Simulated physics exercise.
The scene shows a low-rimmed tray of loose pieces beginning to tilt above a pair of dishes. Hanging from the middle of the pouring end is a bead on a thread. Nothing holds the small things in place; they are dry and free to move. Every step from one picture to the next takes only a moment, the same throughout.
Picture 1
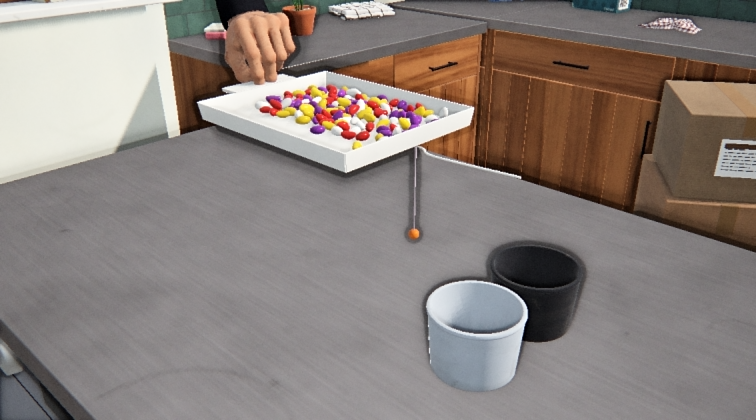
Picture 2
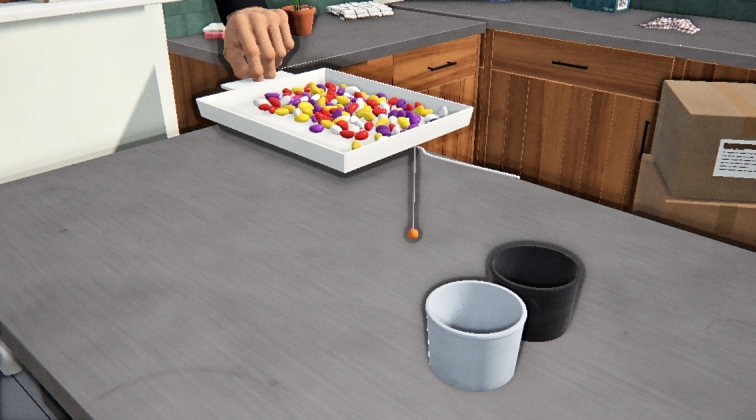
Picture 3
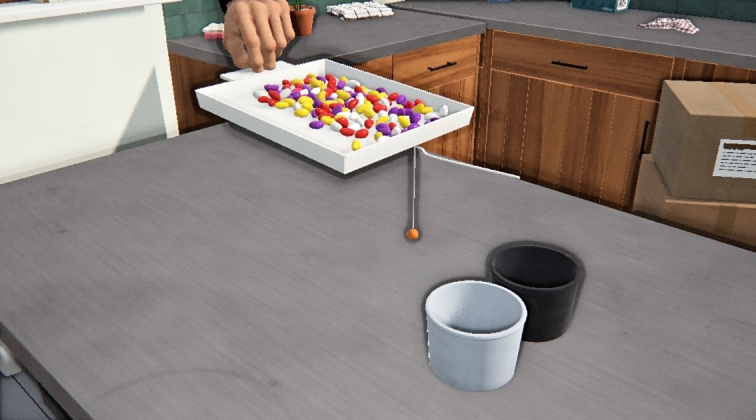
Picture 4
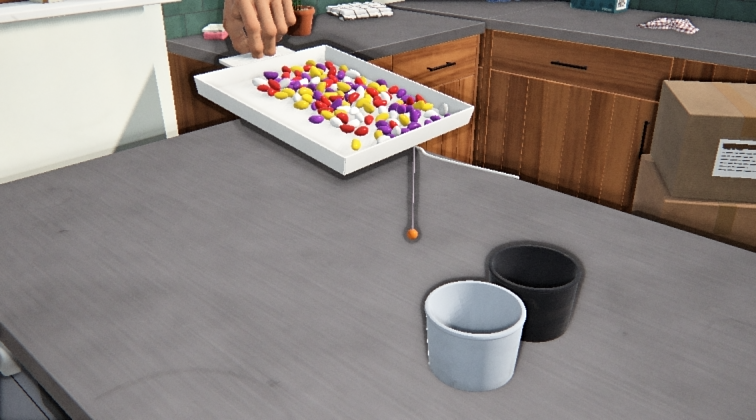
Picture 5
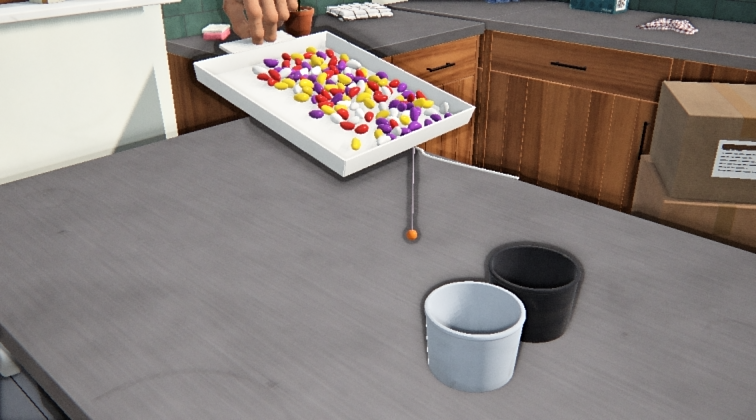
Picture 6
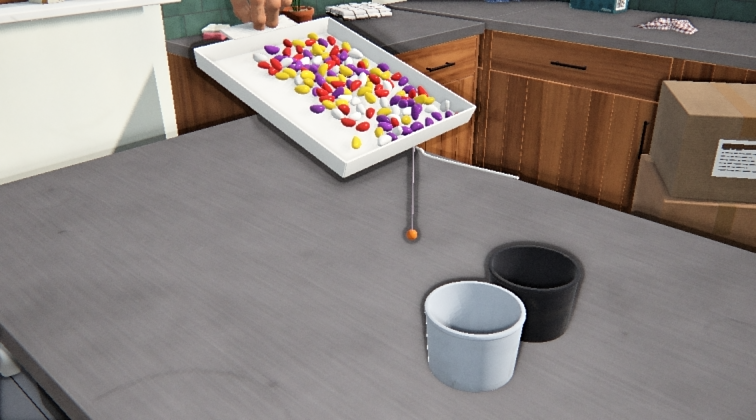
A hand at the upper left grips a shallow white tray of red, yellow, purple and white jelly beans above a grey kitchen counter, seen from slightly above. An orange bead hangs on a thread from the tray's near end, with a pale cup and a black cup at lower right and wooden cabinets behind. The hand slowly raises the far end, tilting the tray toward its near-left corner, while the camera stays still.
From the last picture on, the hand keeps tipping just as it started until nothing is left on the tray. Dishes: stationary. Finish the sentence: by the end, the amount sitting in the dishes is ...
... less than a third of what the tray held.
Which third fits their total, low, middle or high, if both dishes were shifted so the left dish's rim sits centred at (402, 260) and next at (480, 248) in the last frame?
For the first try it's under a third, and for the second it's less than a third.
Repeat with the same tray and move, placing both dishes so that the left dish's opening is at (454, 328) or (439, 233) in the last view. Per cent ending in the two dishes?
It comes to roughly 0 per cent in one try and roughly 0 per cent in the next.
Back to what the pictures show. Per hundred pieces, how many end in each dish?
Roughly 0 in a hundred for the left dish, roughly 10 in a hundred for the right dish.
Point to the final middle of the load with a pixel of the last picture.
Once it all stops, the middle lies near (425, 338).
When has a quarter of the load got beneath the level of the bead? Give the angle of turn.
It sits at roughly 110°.
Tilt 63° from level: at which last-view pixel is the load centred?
The load's middle is around (393, 93).
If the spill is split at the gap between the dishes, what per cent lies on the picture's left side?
Reading: Around 90 %.
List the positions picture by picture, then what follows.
Corners of the pouring end near (345, 152) and (470, 108), level; middle of the load near (352, 110), jelly beans; left dish near (515, 350); right dish near (572, 304); bead on its thread near (414, 234), in the first picture.
Corners of the pouring end near (345, 152) and (469, 107), level; middle of the load near (351, 108), in the second picture.
Corners of the pouring end near (345, 154) and (470, 107), tipped barely, lowest at the left corner; middle of the load near (351, 103), in the third picture.
Corners of the pouring end near (345, 156) and (470, 107), tipped a little, lowest at the left corner; middle of the load near (351, 96), in the fourth picture.
Corners of the pouring end near (346, 158) and (471, 107), tipped a little, lowest at the left corner; middle of the load near (352, 89), in the fifth picture.
Corners of the pouring end near (347, 160) and (472, 106), tipped clearly, lowest at the left corner; middle of the load near (351, 85); left dish near (513, 351); right dish near (570, 304), in the sixth picture.
Shortly afterwards, tray tipped steeply; all but a few on the tray; only a few in the air.
Next, tray tipped past a quarter turn; the bulk on the tray; only a few in the left dish; a little outside both; a little in the air.
Some moments later, tray tipped past a quarter turn; a little in the left dish; a little in the right dish; the bulk outside both.
In the end, tray tipped past a quarter turn; a little in the left dish; a little in the right dish; the bulk outside both.
